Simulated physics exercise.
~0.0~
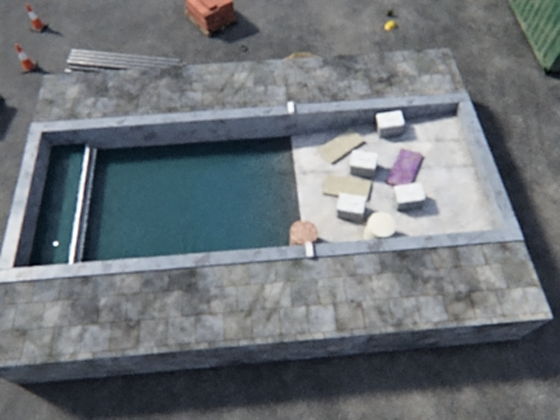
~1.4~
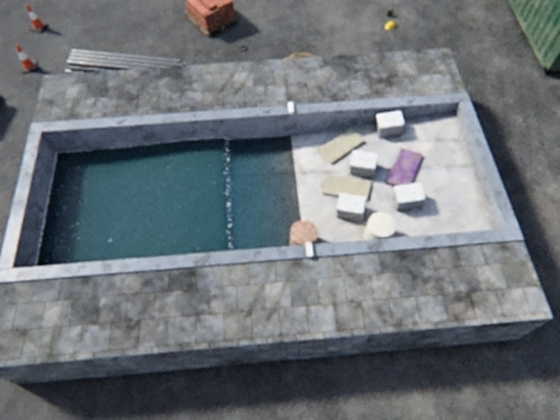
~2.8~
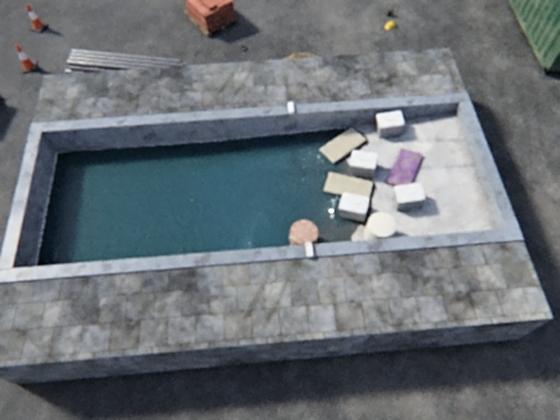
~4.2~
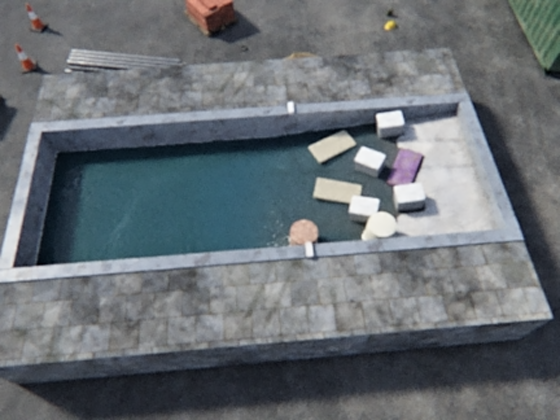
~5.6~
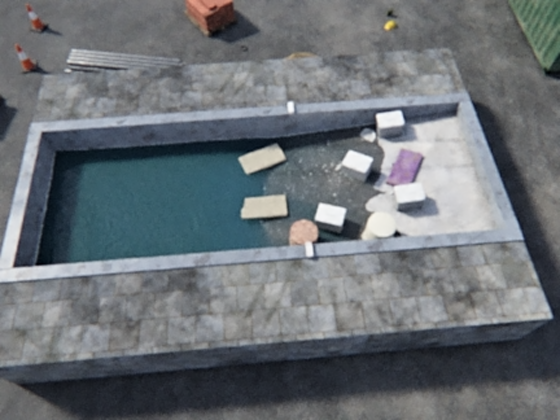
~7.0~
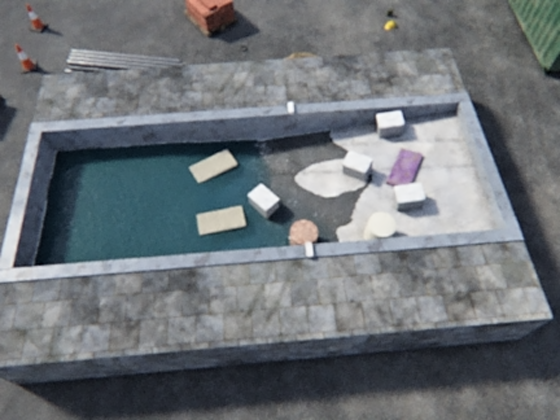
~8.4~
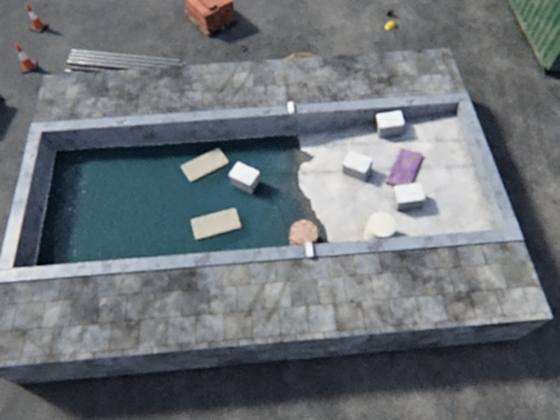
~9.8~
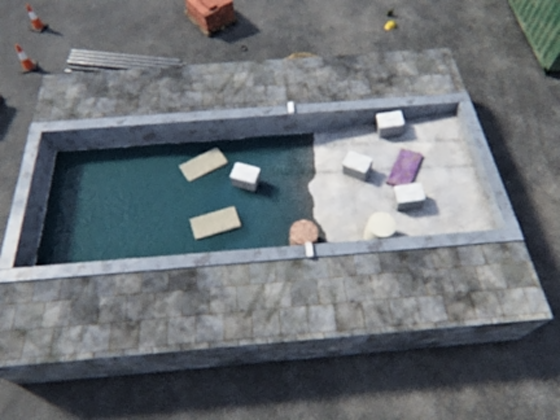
The clip shows water released from behind boarding at the left of a stone-walled ramp surging right among white blocks and flat floats, then draining back, carrying two tan floats and one white block left, where they end afloat while the purple float stays on the bare slope.
